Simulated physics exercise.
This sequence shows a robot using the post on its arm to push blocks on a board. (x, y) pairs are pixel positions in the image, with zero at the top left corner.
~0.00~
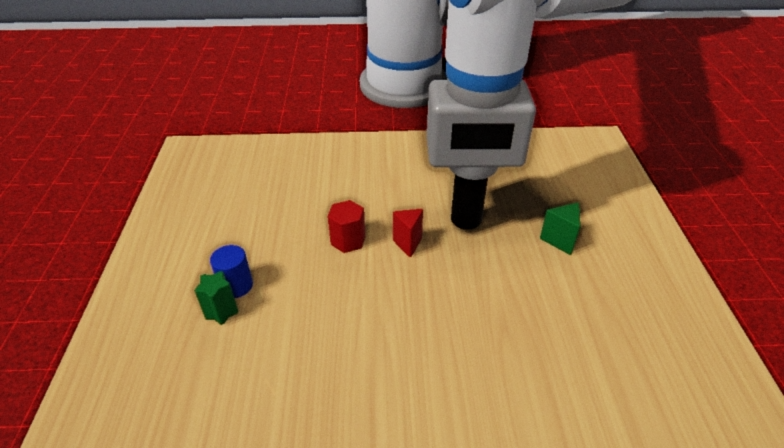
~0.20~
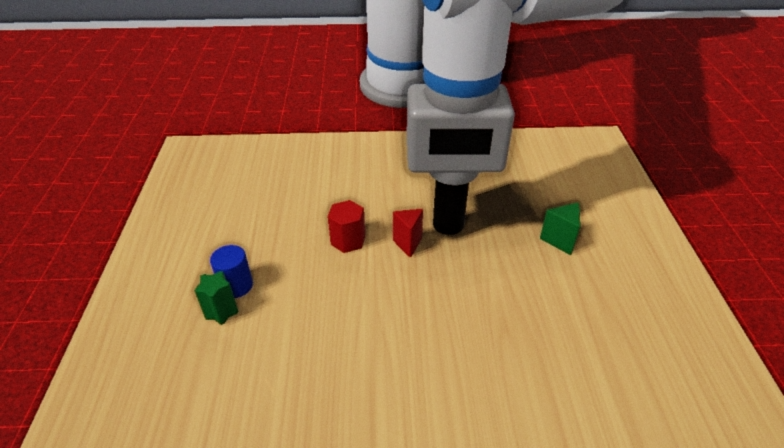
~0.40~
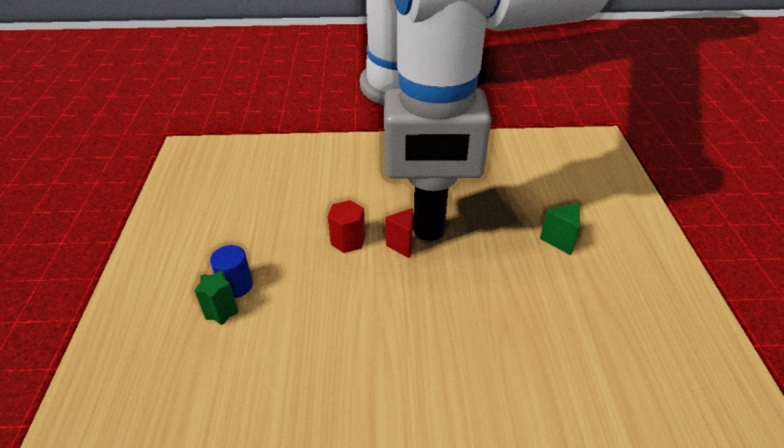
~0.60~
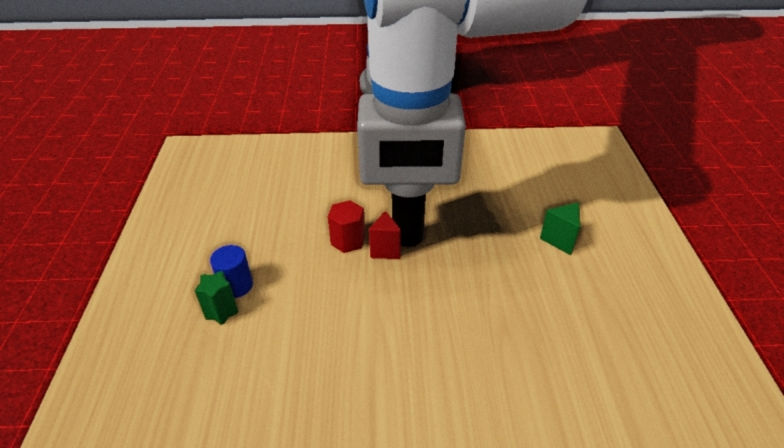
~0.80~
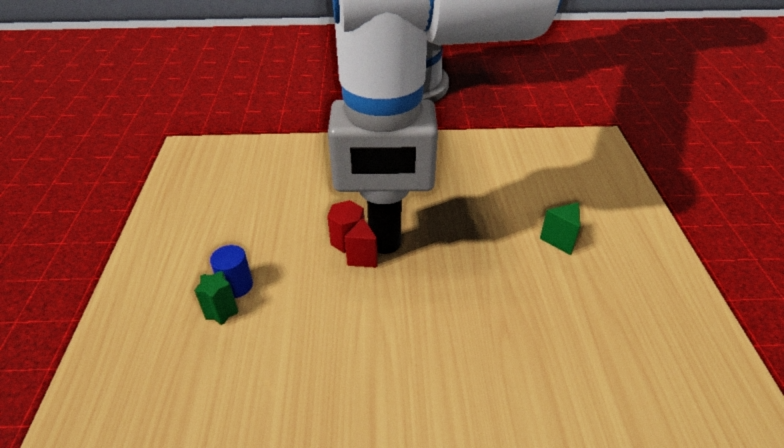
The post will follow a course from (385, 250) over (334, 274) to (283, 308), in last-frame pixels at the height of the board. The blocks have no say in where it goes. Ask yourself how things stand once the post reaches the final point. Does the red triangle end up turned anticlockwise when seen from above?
No.
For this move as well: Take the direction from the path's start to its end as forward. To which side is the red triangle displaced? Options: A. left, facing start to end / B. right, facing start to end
B: Right, facing start to end.
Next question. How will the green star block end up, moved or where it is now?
The green star block does not move.
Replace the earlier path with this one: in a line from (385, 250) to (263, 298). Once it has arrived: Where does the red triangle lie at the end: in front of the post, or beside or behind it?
It is driven along in front.
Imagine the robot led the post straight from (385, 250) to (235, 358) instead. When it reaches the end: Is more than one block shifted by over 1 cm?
Answer: No.
What follows on the original path. One third of the way, post (350, 258); red six-sided block (339, 212), turned 30° clockwise; red triangle (321, 243).
Two thirds of the way, post (316, 278); red six-sided block (339, 212), turned 30° clockwise; red triangle (284, 259), turned 25° clockwise.
At the end, post (282, 301); green star block unmoved; blue circle unmoved; red six-sided block (339, 212), turned 30° clockwise; red triangle (255, 266), turned 70° clockwise.
